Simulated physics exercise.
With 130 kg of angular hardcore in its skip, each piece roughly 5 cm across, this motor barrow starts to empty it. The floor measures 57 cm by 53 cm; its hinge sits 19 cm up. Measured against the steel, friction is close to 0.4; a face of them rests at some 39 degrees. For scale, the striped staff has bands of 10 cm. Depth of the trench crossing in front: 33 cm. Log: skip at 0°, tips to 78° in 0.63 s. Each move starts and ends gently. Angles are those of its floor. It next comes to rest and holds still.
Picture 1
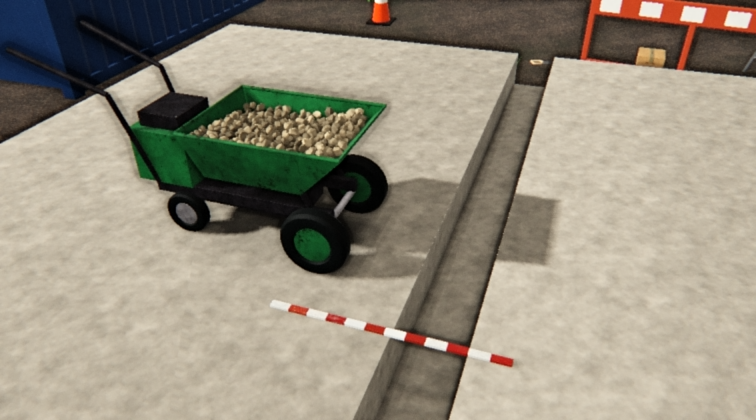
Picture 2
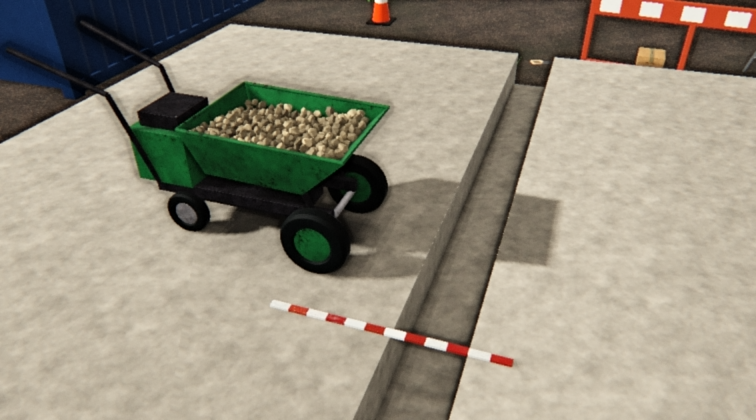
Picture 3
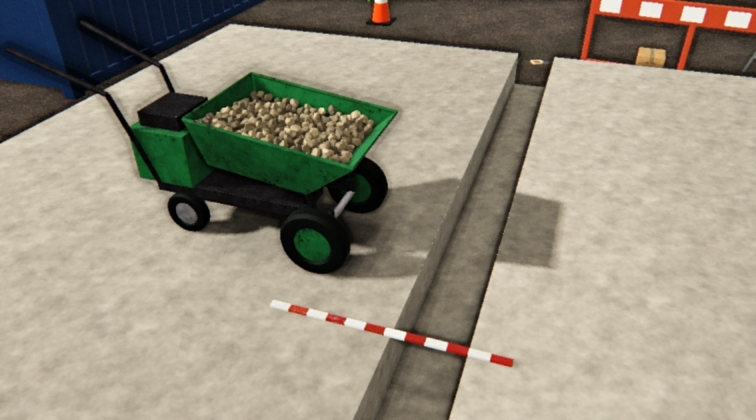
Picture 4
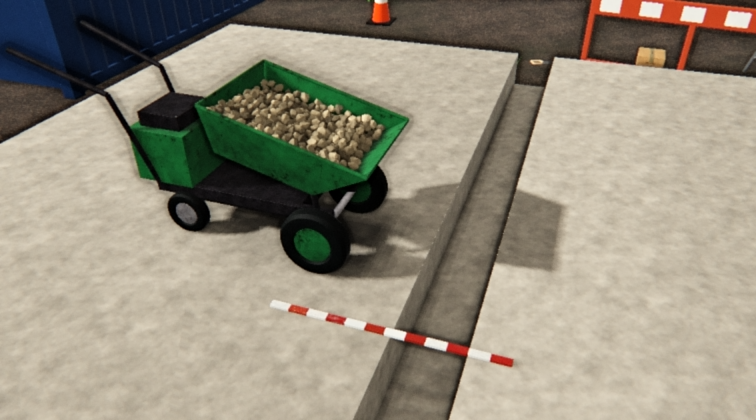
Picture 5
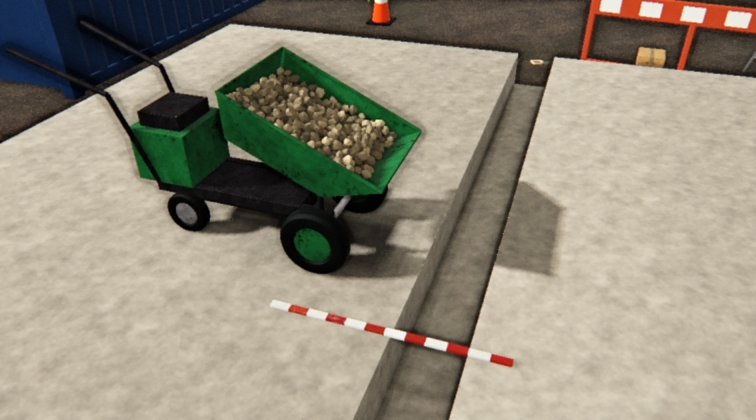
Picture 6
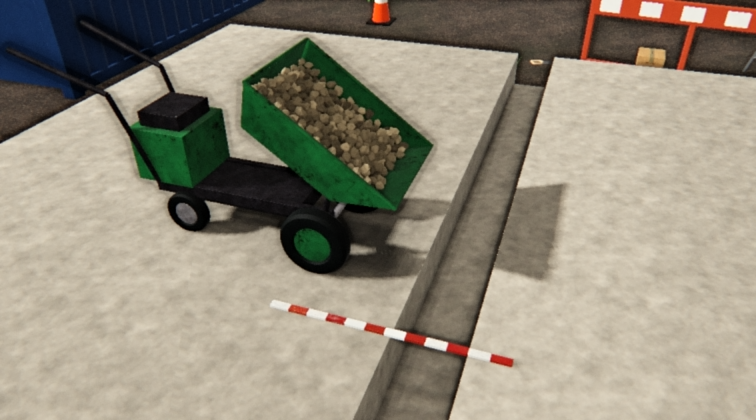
The video shows a green motor barrow loaded with angular stones standing on a pale slab beside a narrow trench, near a red and white striped staff, as its skip gradually tilts forward to the right, its rear end rising steeply.
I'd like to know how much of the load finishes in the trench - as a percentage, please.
Somewhere near 77 per cent of it finishes in the trench.
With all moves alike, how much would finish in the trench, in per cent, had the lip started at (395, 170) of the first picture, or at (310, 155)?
Near 15 and near 85 percent.
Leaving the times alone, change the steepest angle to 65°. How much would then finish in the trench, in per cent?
Close to 75 per cent then.
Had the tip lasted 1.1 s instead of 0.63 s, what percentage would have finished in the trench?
It would be near 95 percent.
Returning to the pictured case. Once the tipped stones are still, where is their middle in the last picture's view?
Roughly (469, 299), I'd say.
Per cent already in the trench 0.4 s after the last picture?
50 per cent or so by then.
Then, 0.2 s after the last picture the floor is at 65°, 100 % in the skip; the foremost stones are at (421, 219).
Then, 0.4 s after the last picture the floor is at 78°, 49 % in the skip, 50 % in the trench, 1 % past the trench; the foremost stones are at (493, 274).
Then, 0.8 s after the last picture the floor is at 78°, 1 % in the skip, 77 % in the trench, 23 % past the trench; the foremost stones are at (681, 312).
Then, 2.7 s after the last picture the floor is at 78°, 0 % in the skip, 77 % in the trench, 23 % past the trench; the foremost stones are past the picture's edge.
